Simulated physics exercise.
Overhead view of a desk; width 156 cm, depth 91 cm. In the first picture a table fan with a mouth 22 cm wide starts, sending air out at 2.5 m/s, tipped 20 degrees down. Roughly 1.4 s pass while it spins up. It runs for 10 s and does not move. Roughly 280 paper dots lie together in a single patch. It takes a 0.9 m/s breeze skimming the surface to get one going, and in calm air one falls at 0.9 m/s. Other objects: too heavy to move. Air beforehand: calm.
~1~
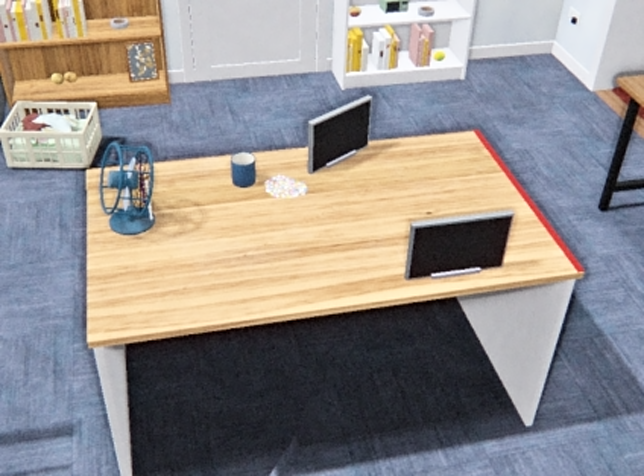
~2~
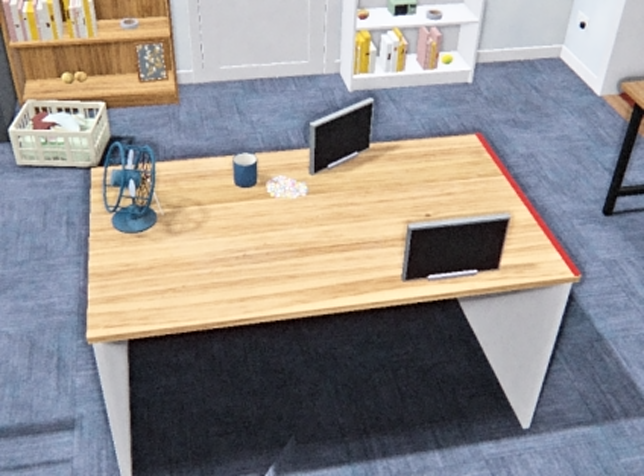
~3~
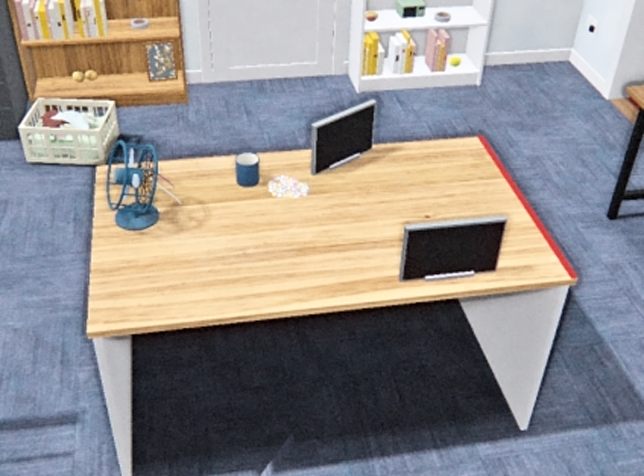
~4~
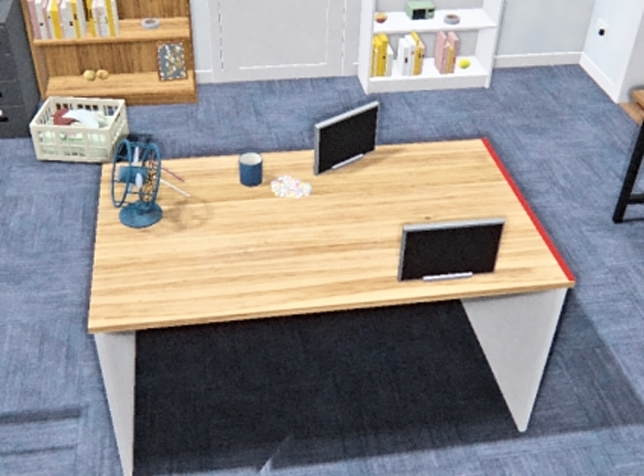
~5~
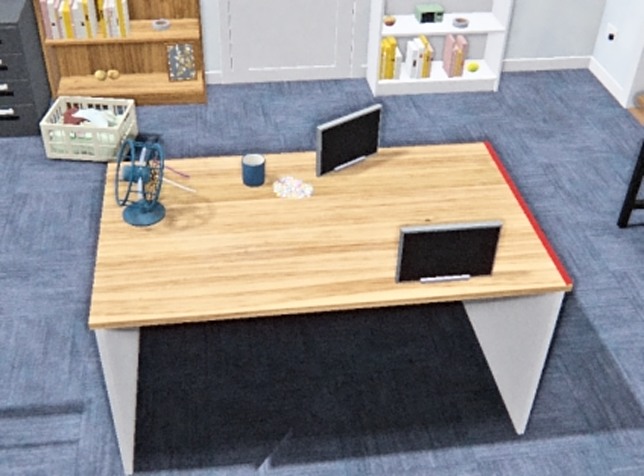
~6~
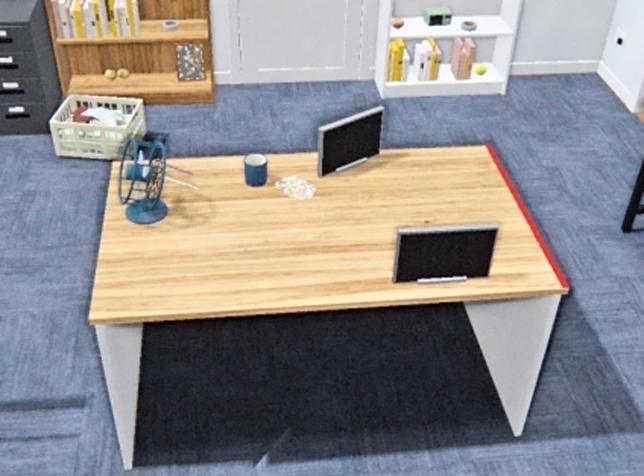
Blue table fan on a wooden desk facing a small patch of pale paper dots that stays almost still beside a mug.
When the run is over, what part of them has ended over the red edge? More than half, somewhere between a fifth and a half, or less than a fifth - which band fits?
The band that fits is between a fifth and a half.
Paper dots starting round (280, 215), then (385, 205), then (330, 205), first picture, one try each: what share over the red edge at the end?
Roughly 100 %, then 100 %, then 100 %.
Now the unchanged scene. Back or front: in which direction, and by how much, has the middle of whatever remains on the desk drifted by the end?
I'd say toward the rear end, by something like 15 centimetres.
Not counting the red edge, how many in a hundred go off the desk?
That works out to near 40 per cent.
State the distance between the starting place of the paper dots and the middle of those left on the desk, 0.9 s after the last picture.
It works out to close to 20 cm.
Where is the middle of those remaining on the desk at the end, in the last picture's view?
Their middle sits at about (384, 162) in the last picture.
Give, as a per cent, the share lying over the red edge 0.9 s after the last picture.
About 15 per cent.
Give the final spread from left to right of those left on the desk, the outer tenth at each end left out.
70 cm, give or take.
Then, 0.9 s after the last picture, 14 % are over the red edge; the middle of those still in play is near (372, 169); 6 % have settled or left.
Then, 2.1 s after the last picture, 27 % are over the red edge; the middle of those still in play is near (348, 174); 45 % have settled or left.
Then, 4.4 s after the last picture, 30 % are over the red edge; the middle of those still in play is near (372, 165); 64 % have settled or left.
Then, 8.9 s after the last picture, at the end, 32 % are over the red edge; the middle of those still in play is near (384, 162).
